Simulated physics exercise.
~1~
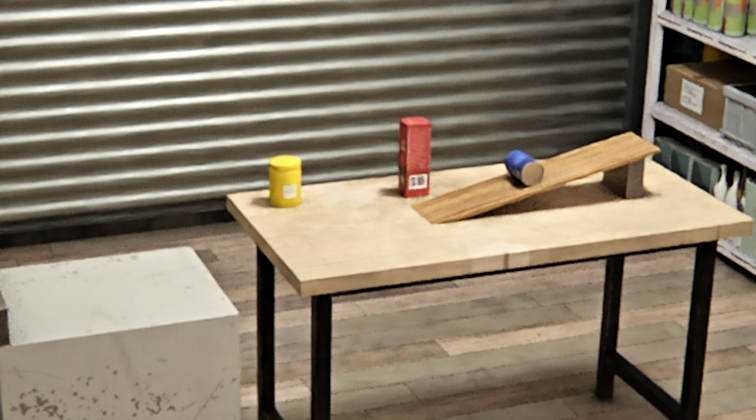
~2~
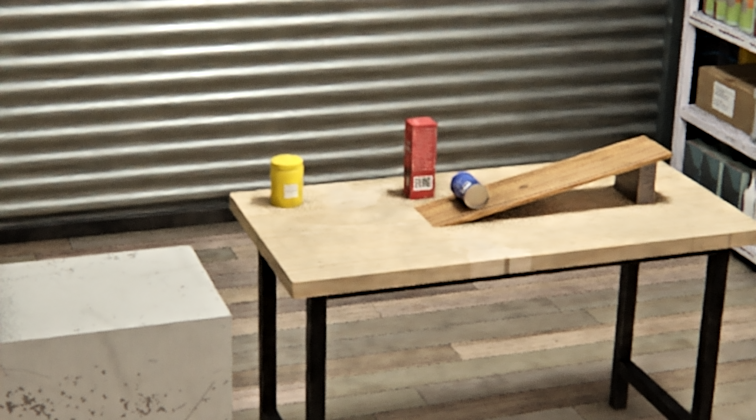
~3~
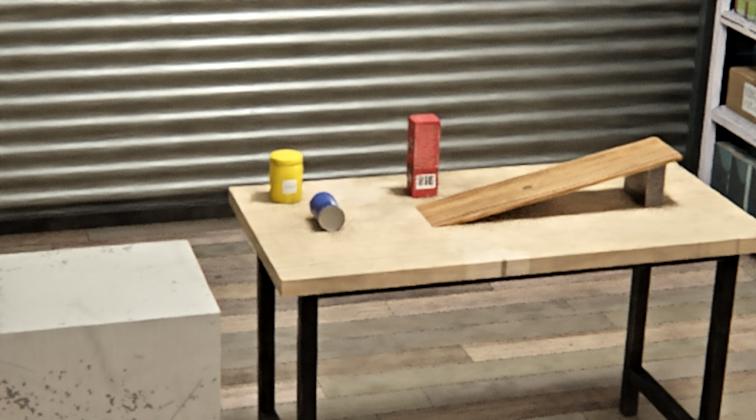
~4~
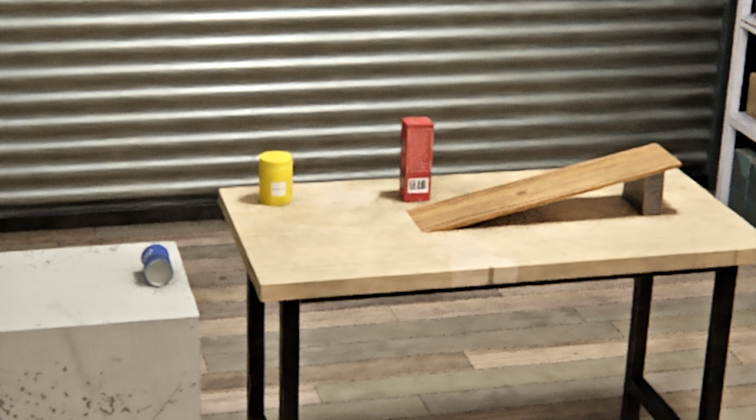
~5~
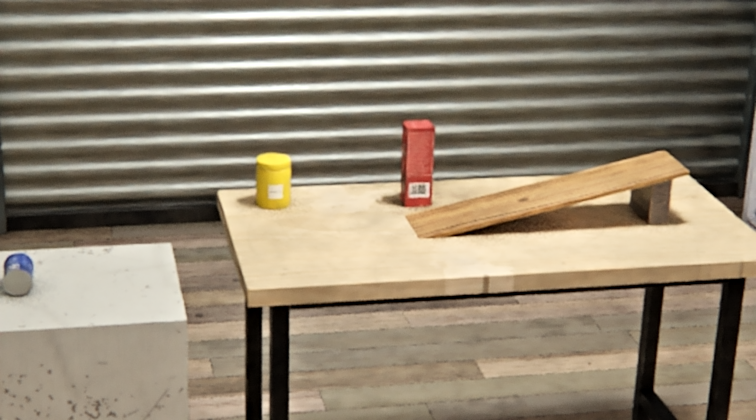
On a wooden table, a blue tin rolls down a ramp and crosses the gap leftward onto a cabinet.
